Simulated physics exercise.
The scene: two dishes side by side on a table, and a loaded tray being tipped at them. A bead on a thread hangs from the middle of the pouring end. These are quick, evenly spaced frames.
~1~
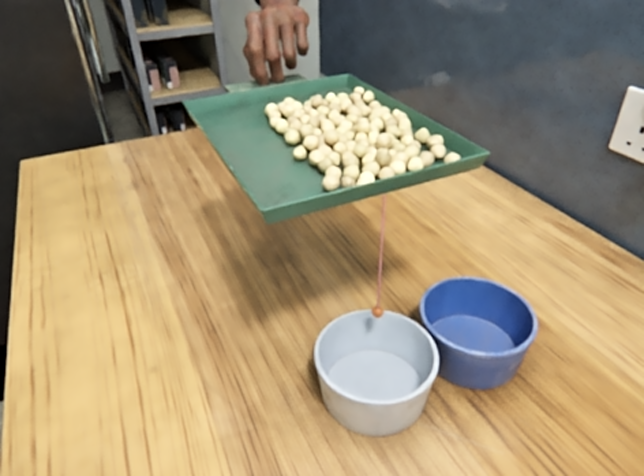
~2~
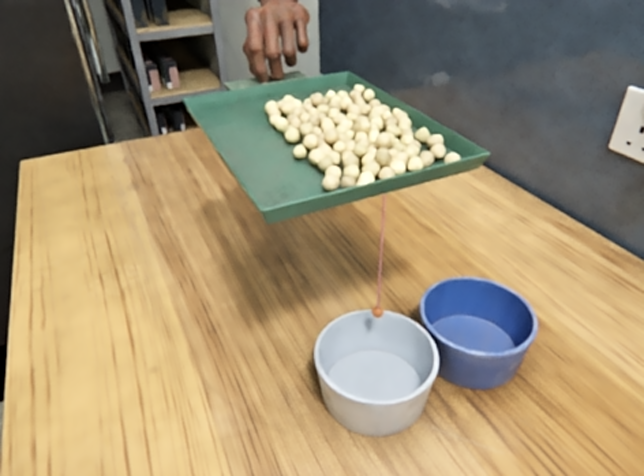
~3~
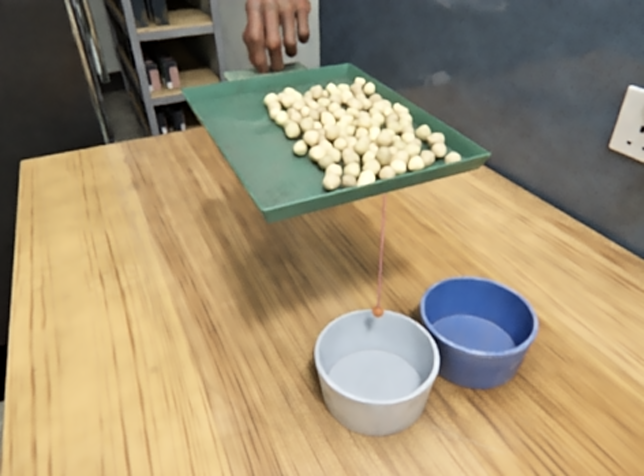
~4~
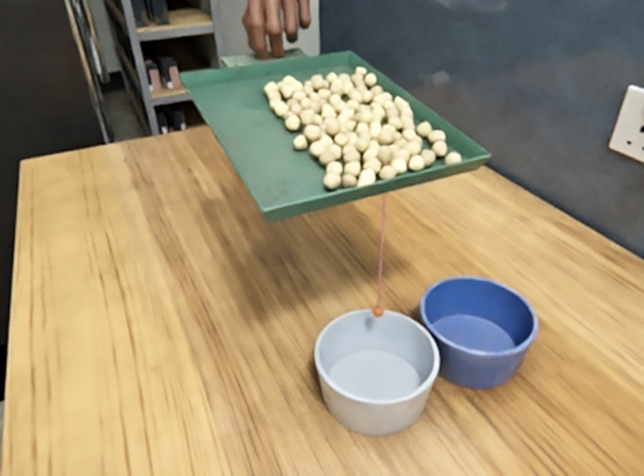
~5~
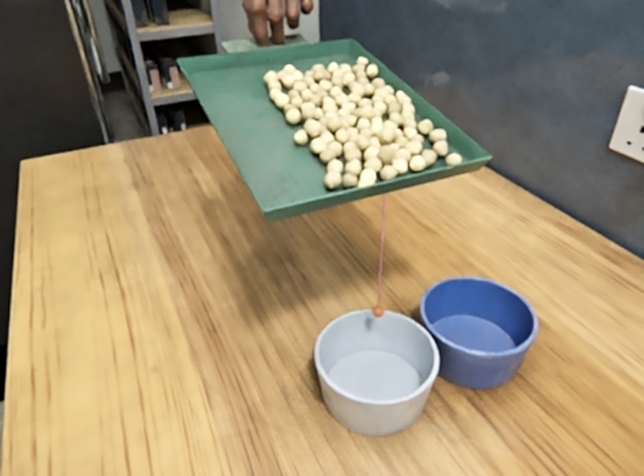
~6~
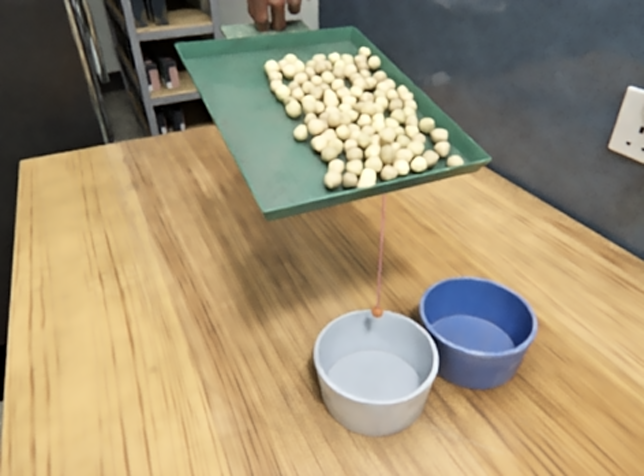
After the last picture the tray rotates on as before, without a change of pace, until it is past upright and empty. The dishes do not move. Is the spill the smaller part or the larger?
They take more than half between them.
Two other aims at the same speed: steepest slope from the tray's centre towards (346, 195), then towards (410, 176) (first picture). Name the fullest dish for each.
First the left dish, then the right dish.
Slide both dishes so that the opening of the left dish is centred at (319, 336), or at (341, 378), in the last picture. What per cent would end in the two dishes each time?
About 10 and 80 per cent.
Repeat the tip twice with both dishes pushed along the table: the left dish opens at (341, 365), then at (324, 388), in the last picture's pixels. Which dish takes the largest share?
The first try: The dish on the right. The second: The right-hand dish.
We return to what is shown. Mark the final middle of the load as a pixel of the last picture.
Roughly at (448, 366).
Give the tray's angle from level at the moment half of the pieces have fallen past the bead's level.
At some 95 degrees.
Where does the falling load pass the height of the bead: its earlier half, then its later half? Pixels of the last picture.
At about (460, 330), then at (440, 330).
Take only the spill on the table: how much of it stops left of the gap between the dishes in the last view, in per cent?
About 40 per cent.
Just after the last frame, tray tipped steeply; every one on the tray.
A moment on, tray tipped past a quarter turn; about a tenth on the tray; roughly a quarter in the left dish; roughly a third in the right dish; roughly a quarter outside both; about a tenth in the air.
Further on, tray tipped past a quarter turn; roughly a quarter in the left dish; roughly a third in the right dish; roughly a third outside both.
When it is over, tray tipped past a quarter turn; roughly a quarter in the left dish; roughly a third in the right dish; roughly a third outside both.
